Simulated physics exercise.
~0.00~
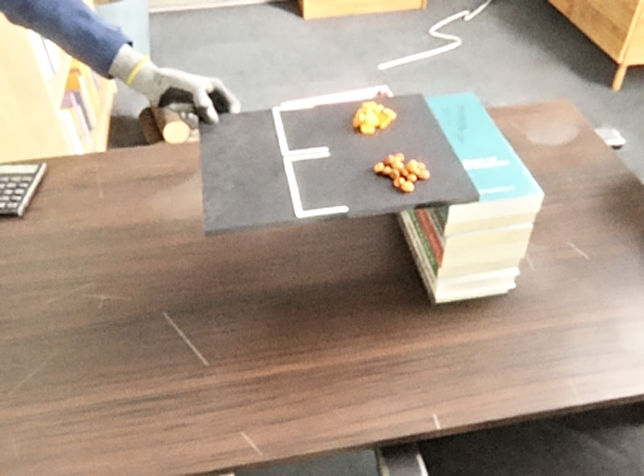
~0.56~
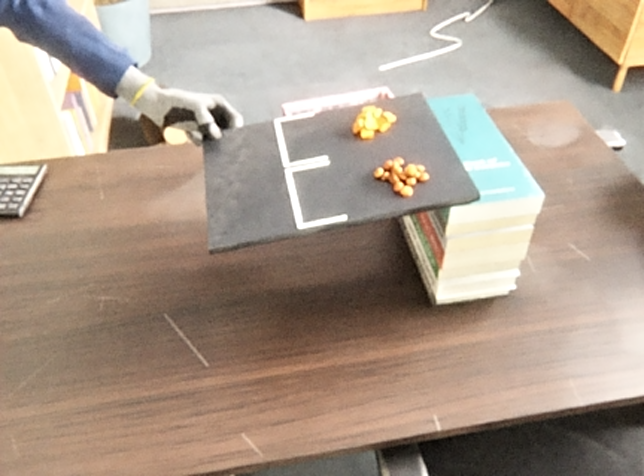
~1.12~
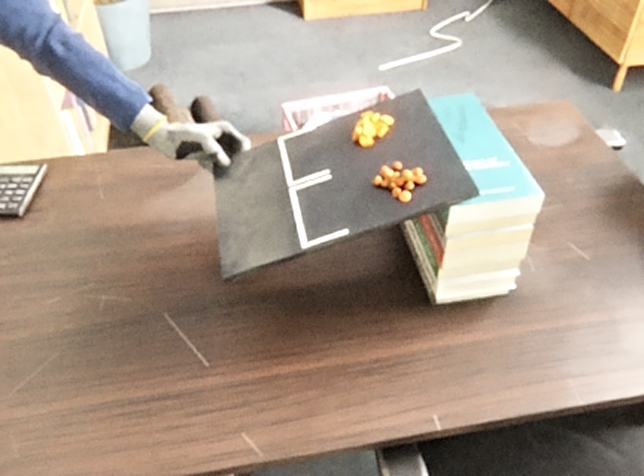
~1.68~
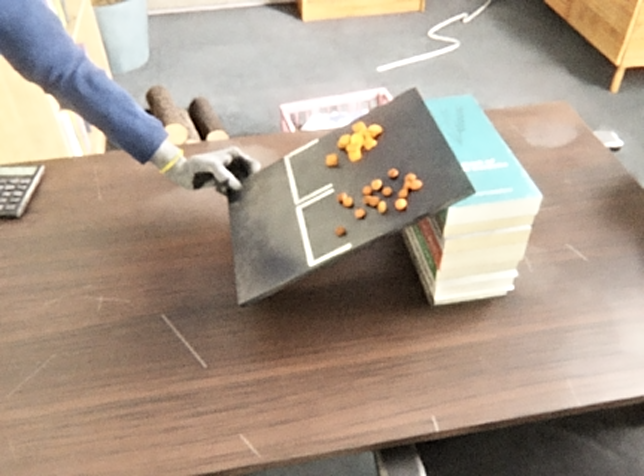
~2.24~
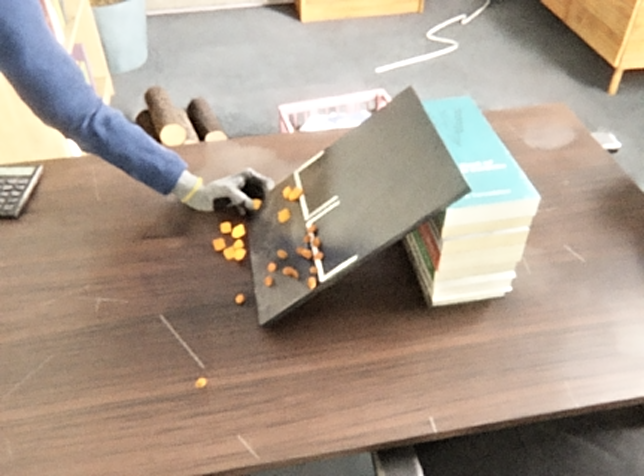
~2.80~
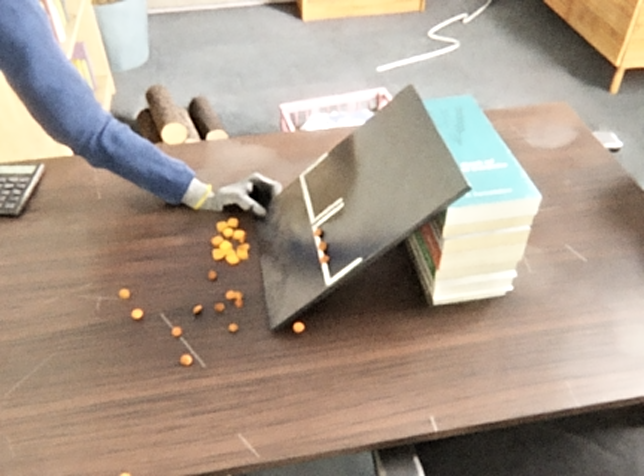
On a dark wooden table in a room with a grey floor, seen from above at a slight sway, a black board leans out from a stack of books with a teal cover. Two piles of small orange pieces, the nearer one darker, sit toward its right side, with pale strips to their left. A gloved hand in a blue sleeve lowers the board's left end, and the piles hold at first. As the slope steepens, they loosen and slide down left, spilling past the strips. The board ends steeply tilted against the books, most pieces scattered on the table and a few still at the nearer strip.
